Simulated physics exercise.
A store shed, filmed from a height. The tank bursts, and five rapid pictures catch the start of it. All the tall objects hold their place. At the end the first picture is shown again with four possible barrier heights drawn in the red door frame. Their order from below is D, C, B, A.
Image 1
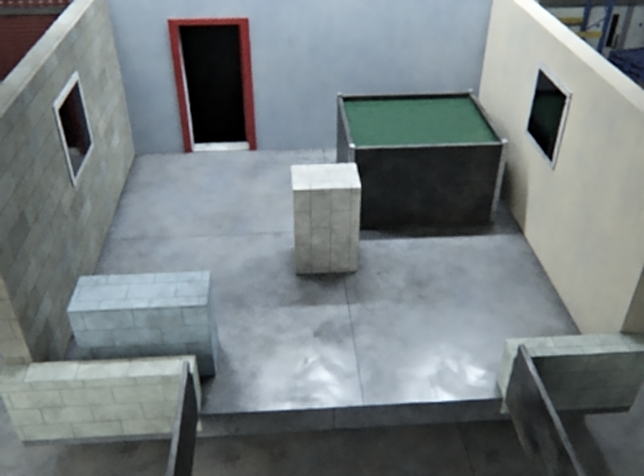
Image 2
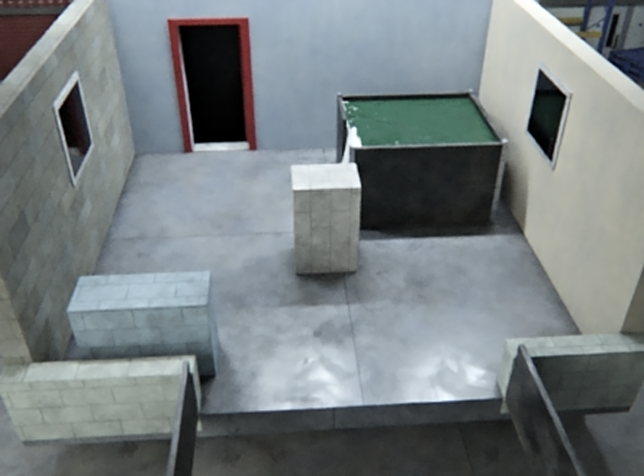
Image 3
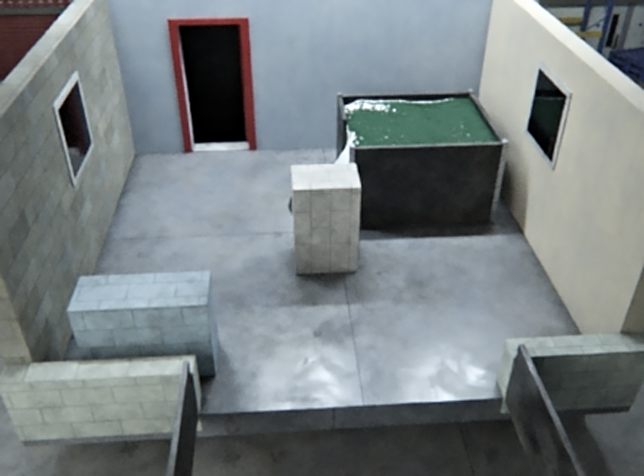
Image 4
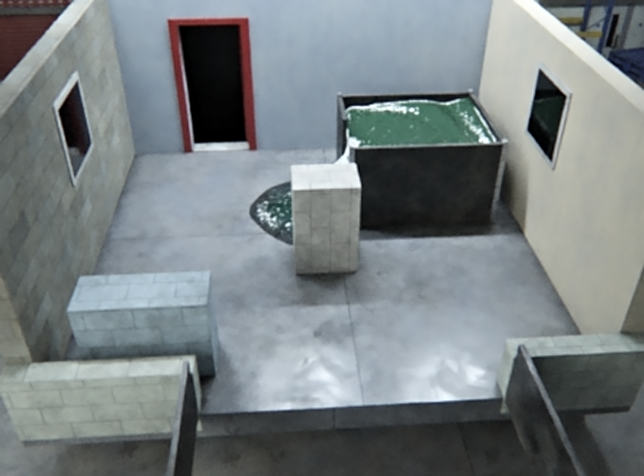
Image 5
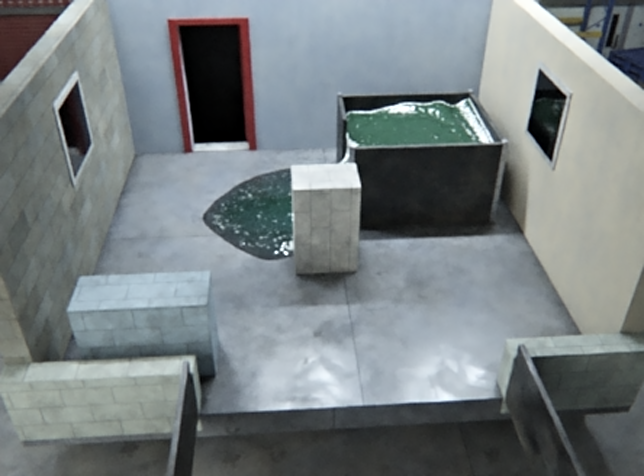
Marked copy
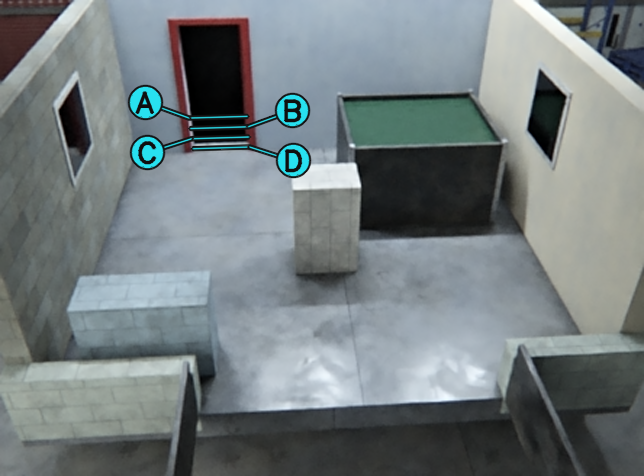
Green water leaves the dark tank and spreads leftward across the floor behind a block.
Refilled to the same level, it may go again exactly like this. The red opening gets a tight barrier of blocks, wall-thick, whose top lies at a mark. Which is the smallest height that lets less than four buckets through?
Choose C.
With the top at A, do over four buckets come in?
No, that is safe.
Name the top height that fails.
D.
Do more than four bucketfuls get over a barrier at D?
Yes, it does.
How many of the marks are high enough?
Three.
In cyan, A at (218, 117); B at (219, 127); C at (220, 137); D at (221, 147); from the bottom up D, C, B, A.
If A is chosen, nothing gets over.
If B is chosen, nothing gets over.
If C is chosen, a splash gets over, under a bucket.
If D is chosen, some 20 bucketfuls get in.
